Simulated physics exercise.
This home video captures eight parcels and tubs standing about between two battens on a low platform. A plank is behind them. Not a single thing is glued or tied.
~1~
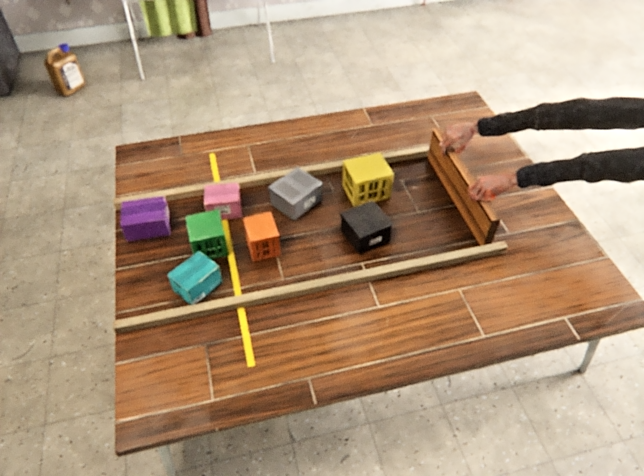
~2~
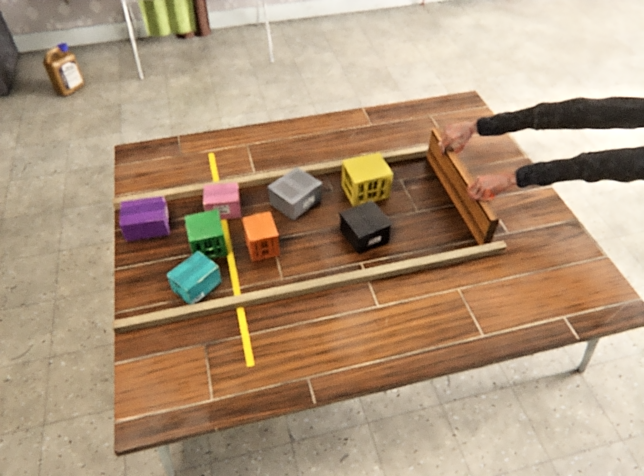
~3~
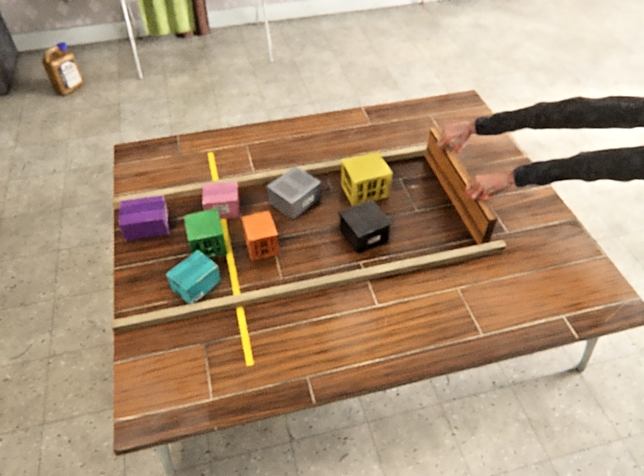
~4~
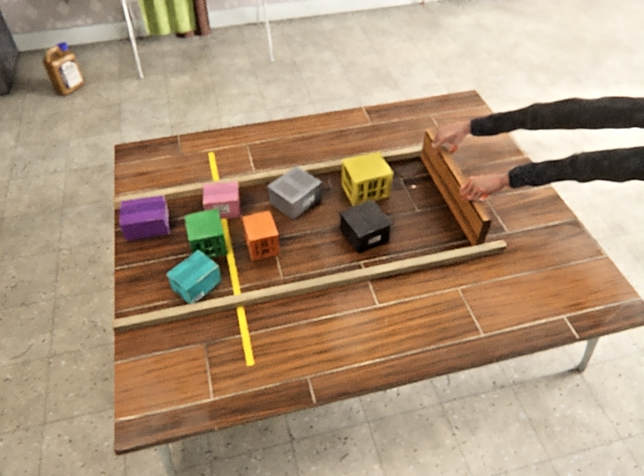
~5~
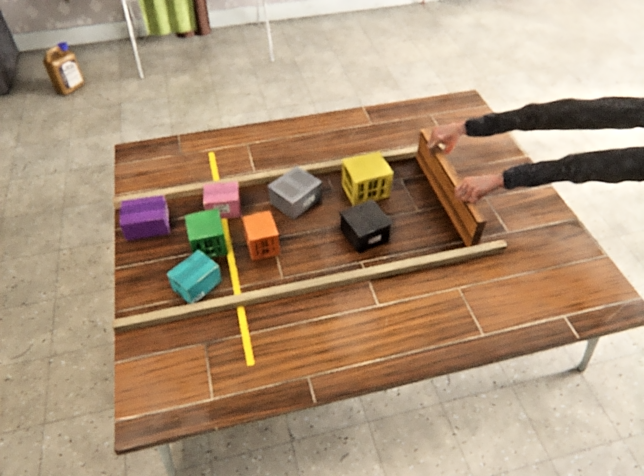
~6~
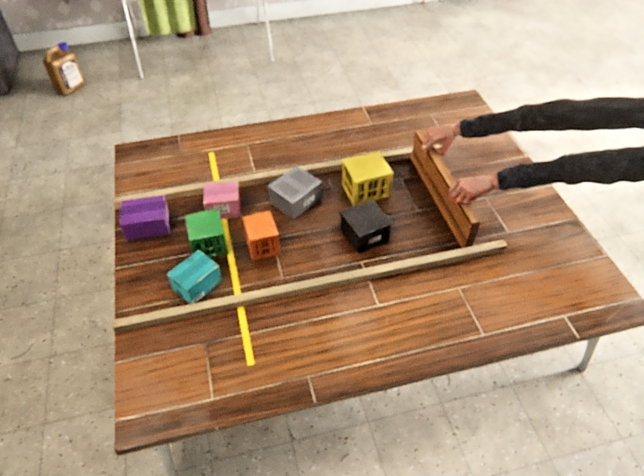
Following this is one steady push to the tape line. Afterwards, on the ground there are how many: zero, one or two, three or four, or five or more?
So the tally of ones that come down is one, perhaps two, really.
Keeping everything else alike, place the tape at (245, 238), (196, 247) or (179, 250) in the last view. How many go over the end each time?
Going through each try, you'd get 1, 3 and 4.
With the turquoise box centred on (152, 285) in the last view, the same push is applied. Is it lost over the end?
Put there, it simply holds its spot.
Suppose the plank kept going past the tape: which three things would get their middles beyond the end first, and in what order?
In order: The purple parcel, then the pink parcel, then the green crate.
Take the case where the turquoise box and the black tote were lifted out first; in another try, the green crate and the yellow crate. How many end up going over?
1, then 0.
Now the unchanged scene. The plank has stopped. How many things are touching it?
In total, 2.
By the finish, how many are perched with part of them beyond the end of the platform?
That adds up to 1.
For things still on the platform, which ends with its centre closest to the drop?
The pink parcel finishes nearest.
Soon after, none off yet; purple parcel at rest near (145, 217); turquoise box at rest near (195, 277); green crate at rest near (207, 235).
By the end, the number that fall off is one or two; fallen, purple parcel.
